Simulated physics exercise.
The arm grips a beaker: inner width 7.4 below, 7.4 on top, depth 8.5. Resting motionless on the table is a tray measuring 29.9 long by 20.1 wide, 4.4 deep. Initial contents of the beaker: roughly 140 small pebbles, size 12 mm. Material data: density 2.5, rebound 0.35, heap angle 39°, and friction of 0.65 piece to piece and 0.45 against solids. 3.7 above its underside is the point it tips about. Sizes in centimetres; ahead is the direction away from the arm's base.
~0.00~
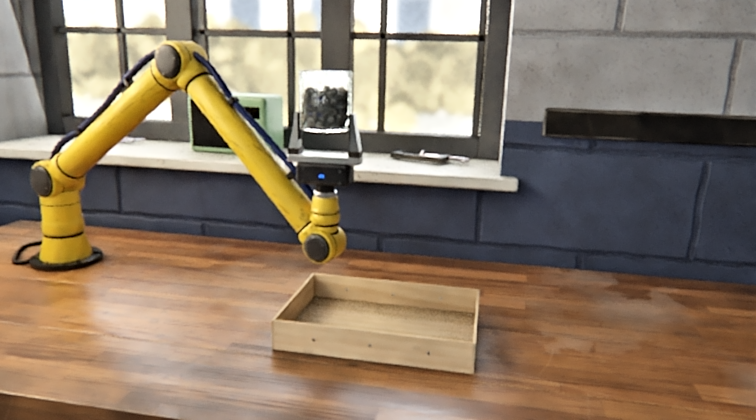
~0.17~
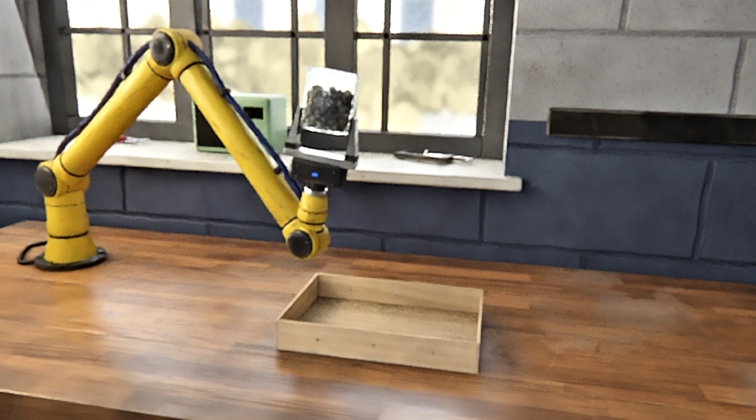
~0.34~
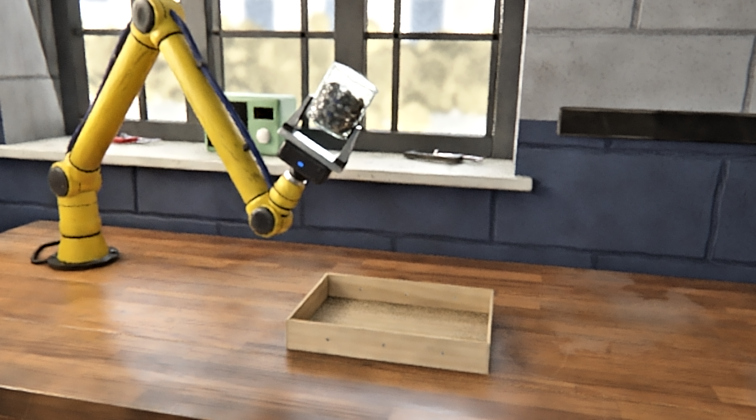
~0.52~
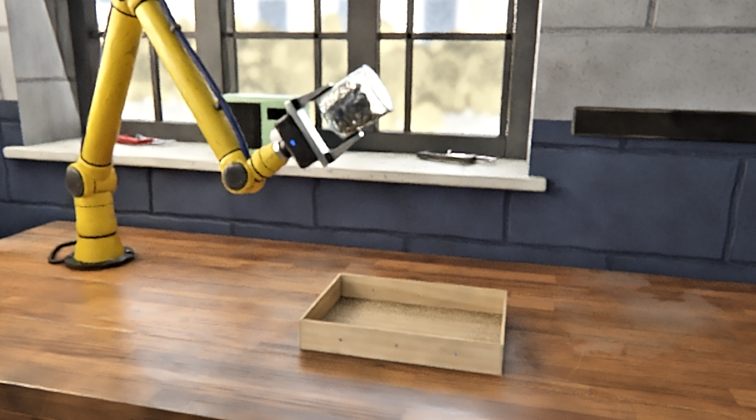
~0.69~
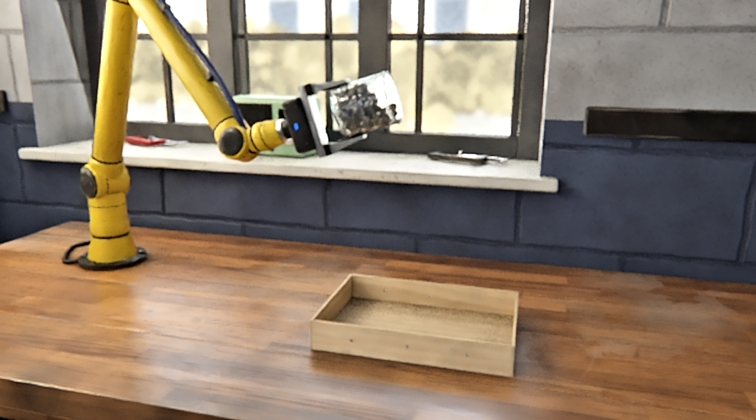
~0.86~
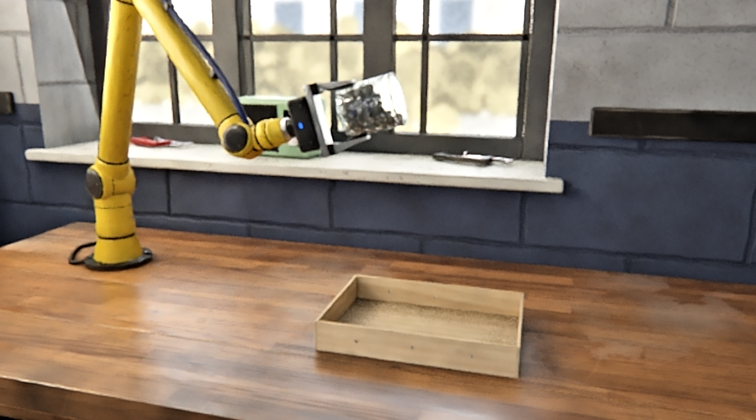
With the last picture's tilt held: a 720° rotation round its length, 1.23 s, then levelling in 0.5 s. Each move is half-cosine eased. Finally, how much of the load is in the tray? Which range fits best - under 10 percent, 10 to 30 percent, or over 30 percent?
The best fit is under 10 percent.
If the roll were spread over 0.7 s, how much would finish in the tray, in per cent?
In that case roughly 0 percent.
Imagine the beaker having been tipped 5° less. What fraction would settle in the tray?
I'd expect close to 0 per cent then.
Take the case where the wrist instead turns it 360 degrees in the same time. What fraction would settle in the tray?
Then roughly 0 per cent.
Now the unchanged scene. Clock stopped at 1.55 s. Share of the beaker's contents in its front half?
Close to 45 % of them.
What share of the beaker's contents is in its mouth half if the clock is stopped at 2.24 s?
Near 30 per cent lies in the mouth half.
After 1.55 s, tipped 74°, highest piece 40 above the table; 139 in the beaker, 1 in flight or on a rim.
After 2.24 s, tipped 58°, highest piece 39 above the table; 132 in the beaker, 6 in the tray, 2 in flight or on a rim.
After 2.79 s, upright, highest piece 41 above the table; 131 in the beaker, 9 in the tray.
After 3.49 s, upright, highest piece 41 above the table; 131 in the beaker, 9 in the tray.
In the end, 131 in the beaker, 9 in the tray. That is 6 % in the tray.
